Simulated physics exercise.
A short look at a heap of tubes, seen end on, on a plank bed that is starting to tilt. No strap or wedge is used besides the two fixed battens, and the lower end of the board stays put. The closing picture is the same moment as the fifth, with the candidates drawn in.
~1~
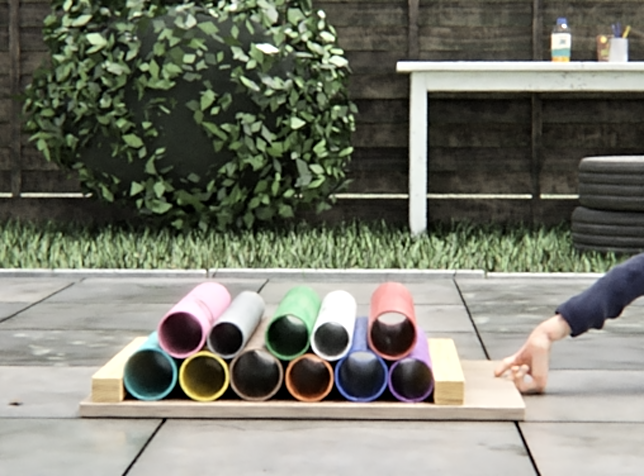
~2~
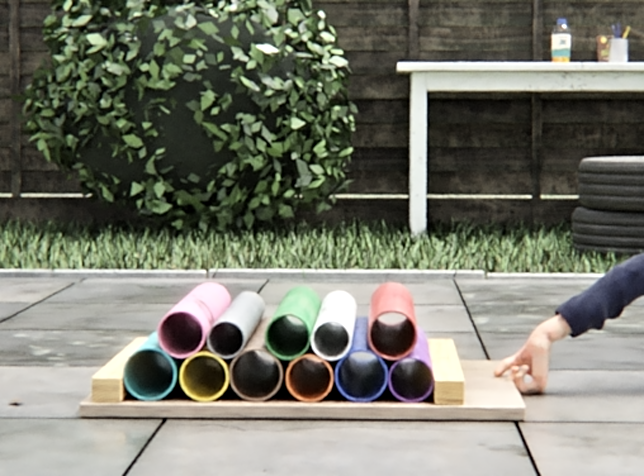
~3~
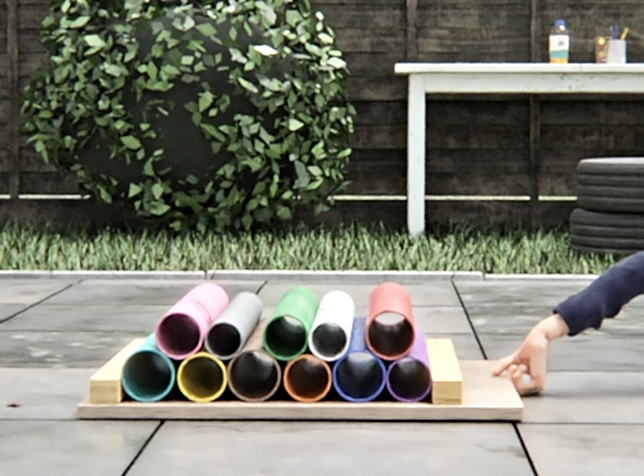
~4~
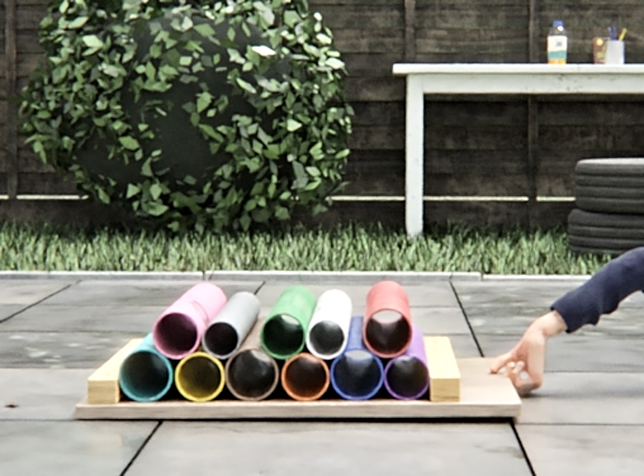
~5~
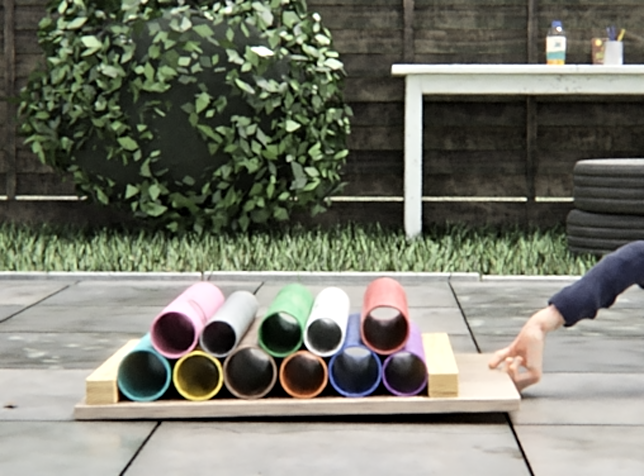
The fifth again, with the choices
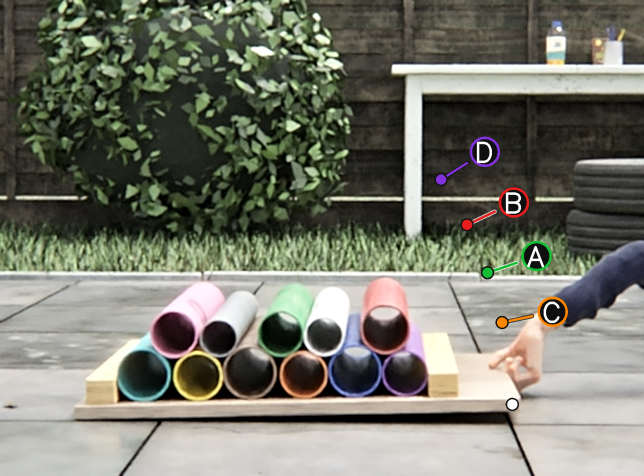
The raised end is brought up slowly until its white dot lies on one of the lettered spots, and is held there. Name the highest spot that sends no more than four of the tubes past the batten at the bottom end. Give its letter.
Up to D.
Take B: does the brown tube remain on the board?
Yes.
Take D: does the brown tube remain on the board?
Yes, with D.
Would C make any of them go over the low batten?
No.
On the marked copy, A at (488, 273); B at (467, 225); C at (502, 323); D at (441, 179); the white dot at (512, 404).
Taking D. A third of the way, board at 20°.
Two thirds of the way, board at 33°.
When it is over, board at 33°, four over the low batten (white, pink, green, grey).
As for the rest, A none over the low batten; B none over the low batten; C none over the low batten.
